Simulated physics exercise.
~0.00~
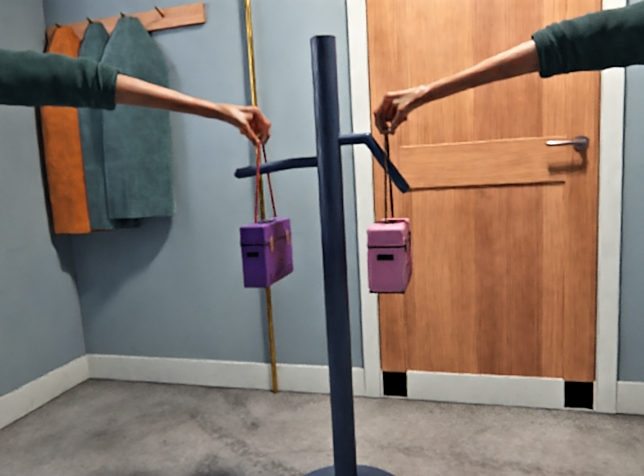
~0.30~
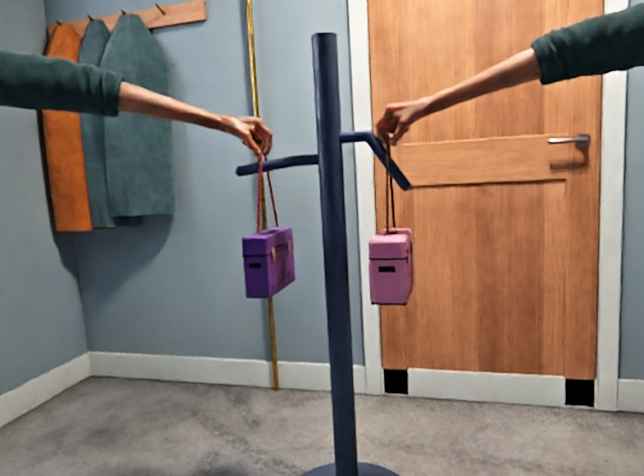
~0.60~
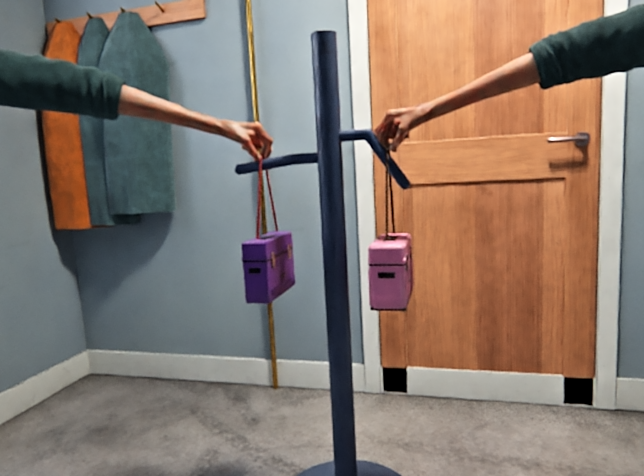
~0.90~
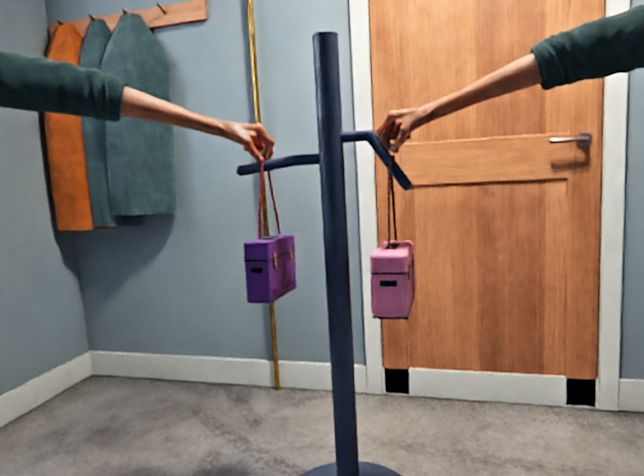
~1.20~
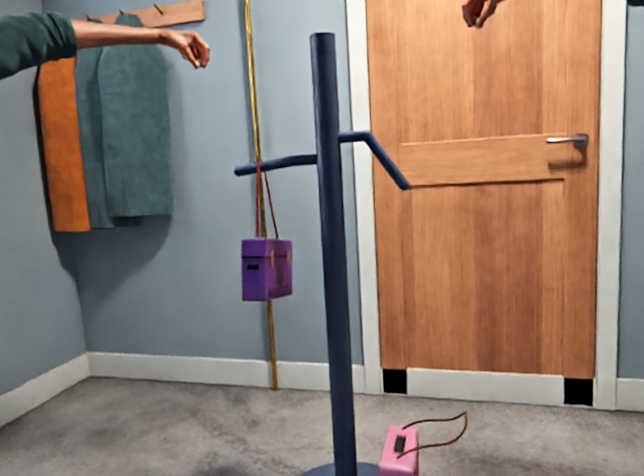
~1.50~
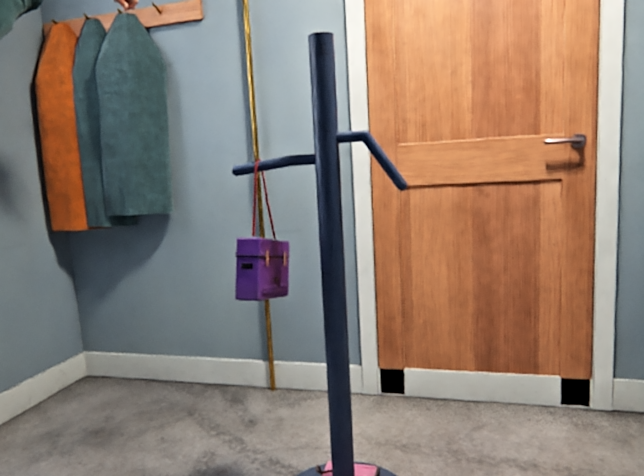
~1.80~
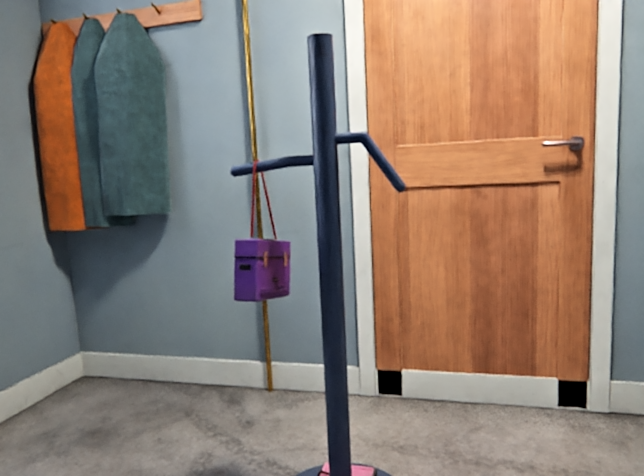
Two hands in dark green sleeves reach in from either side of a dark blue stand in a grey-blue room, seen from the front by a slightly swaying camera. The left hand holds a purple case by its strap at a nearly level peg, and the right holds a pink one at a peg that bends downward, with a wooden door behind and coats at left. Both cases are lowered a little, then released. The purple case stays hanging, turning slightly, while the pink one drops to the floor. It ends on its side behind the stand's base.
